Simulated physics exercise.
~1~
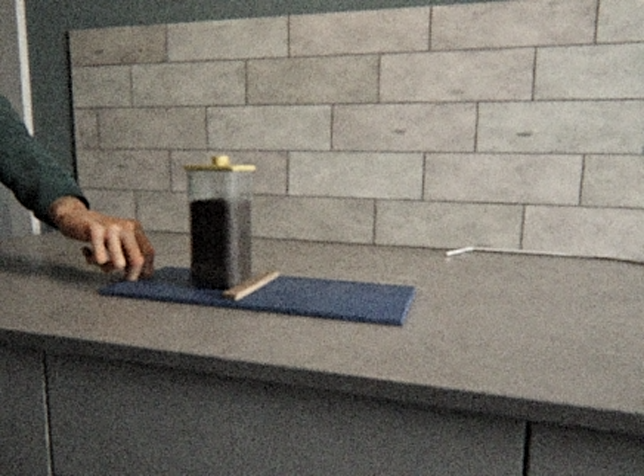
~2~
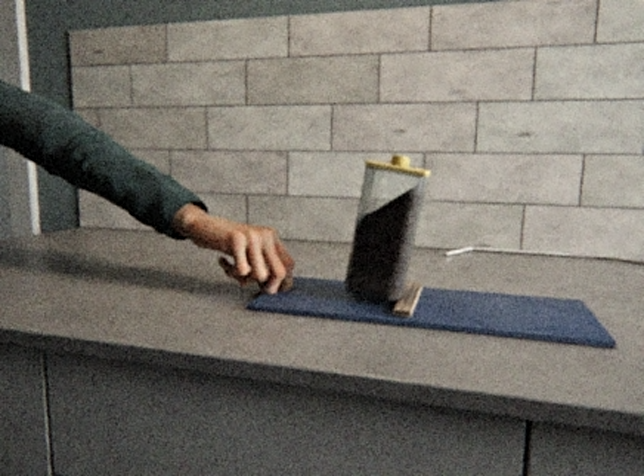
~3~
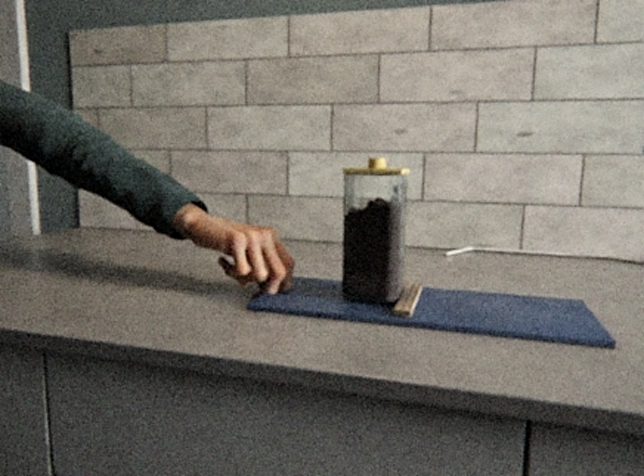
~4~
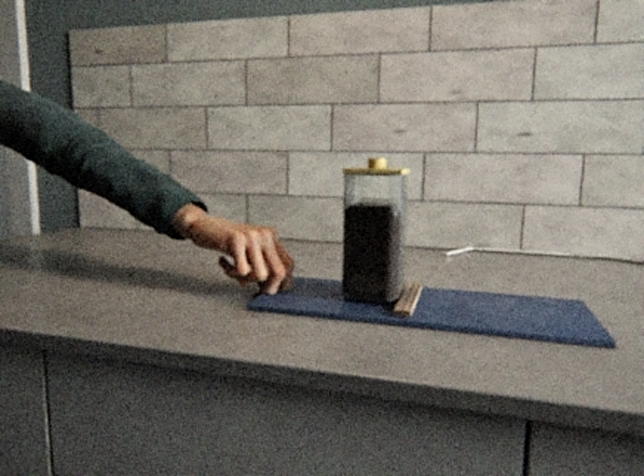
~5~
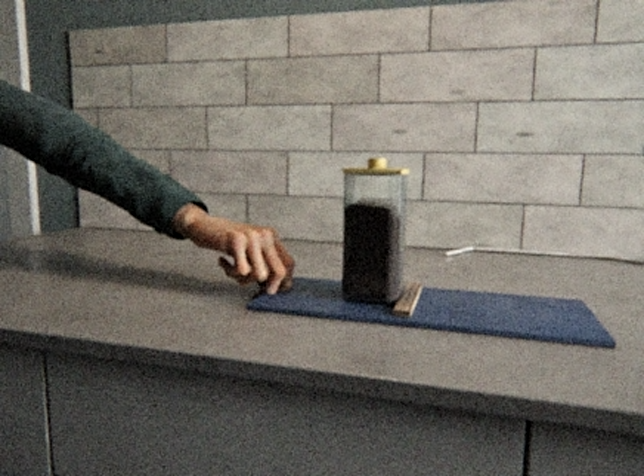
The clip opens on a clear, square bottle with a yellowish cap, partly filled with dark contents, standing on a blue board on a grey counter. A thin wooden strip lies on the board beside its base, and a hand in a dark green sleeve is at the board's left end. The board, bottle and strip move to the right, with the arm reaching farther in. As the board stops, the bottle tips to the right against the strip and its contents slope steeply. It rocks back upright without falling, the contents level out, and everything ends still.
